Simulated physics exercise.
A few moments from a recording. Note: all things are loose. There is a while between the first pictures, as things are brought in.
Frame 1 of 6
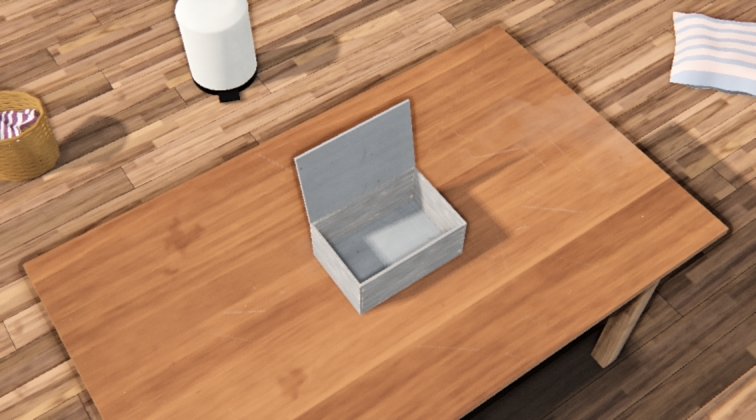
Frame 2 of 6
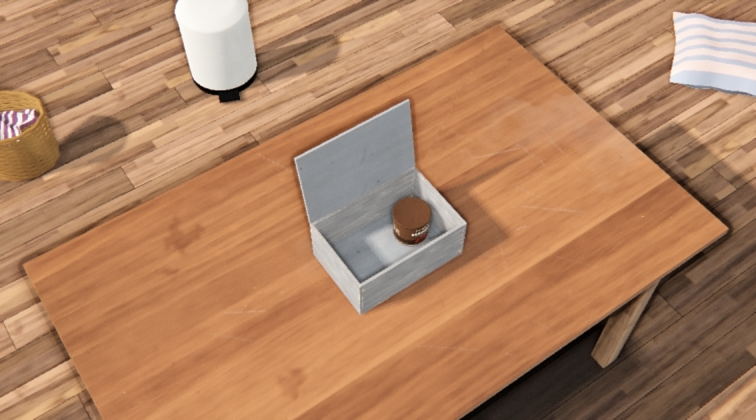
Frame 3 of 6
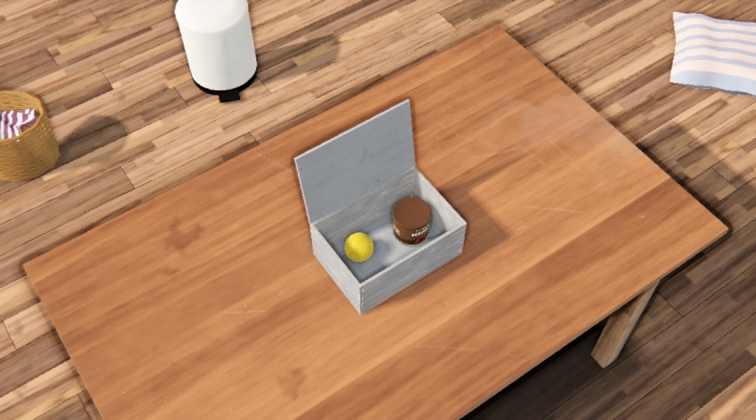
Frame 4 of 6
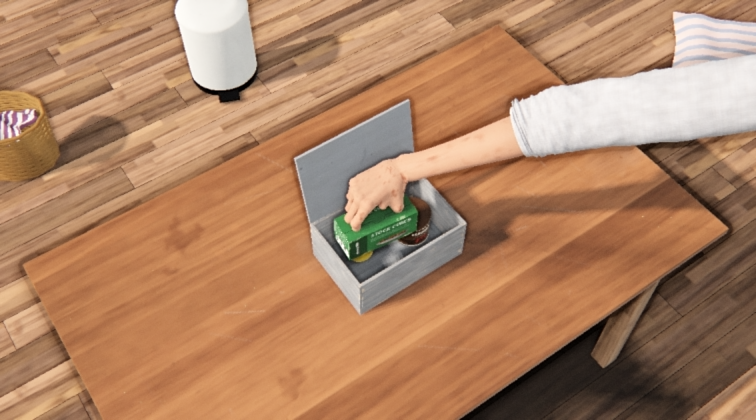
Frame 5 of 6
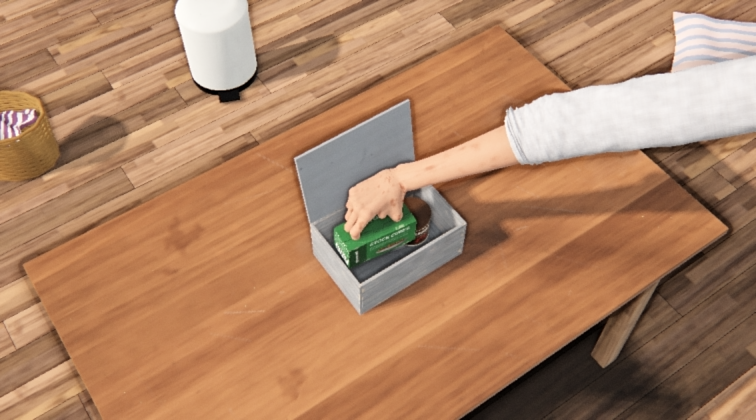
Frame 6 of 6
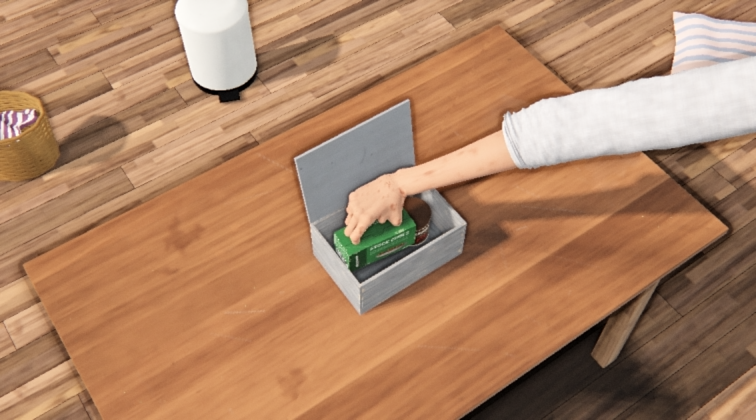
In the video, an open gray box on a wooden table is empty, then holds a brown-lidded jar, then a yellow lemon too. A hand reaches in from the right and lowers a green carton slightly into the box.
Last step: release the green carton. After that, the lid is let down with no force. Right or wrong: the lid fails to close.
Wrong, it closes.
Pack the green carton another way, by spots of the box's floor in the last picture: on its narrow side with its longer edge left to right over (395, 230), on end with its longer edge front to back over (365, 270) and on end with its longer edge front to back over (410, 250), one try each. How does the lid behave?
First try: The lid remains open; second try: It remains open; third try: It comes all the way down.
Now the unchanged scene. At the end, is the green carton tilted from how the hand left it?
Looking at the last picture, it sits at an angle.
Then, 1.10 s after the last picture, lid starting down; green carton on its side near (378, 260); yellow lemon rolled a little.
Then, 1.80 s after the last picture, lid 34° above the rim; green carton on its side near (378, 260); yellow lemon rolled a little.
At rest, lid shut; tipped over in the box, green carton; the other 2 in place. Seen from the same camera at the end, green carton near (378, 260).
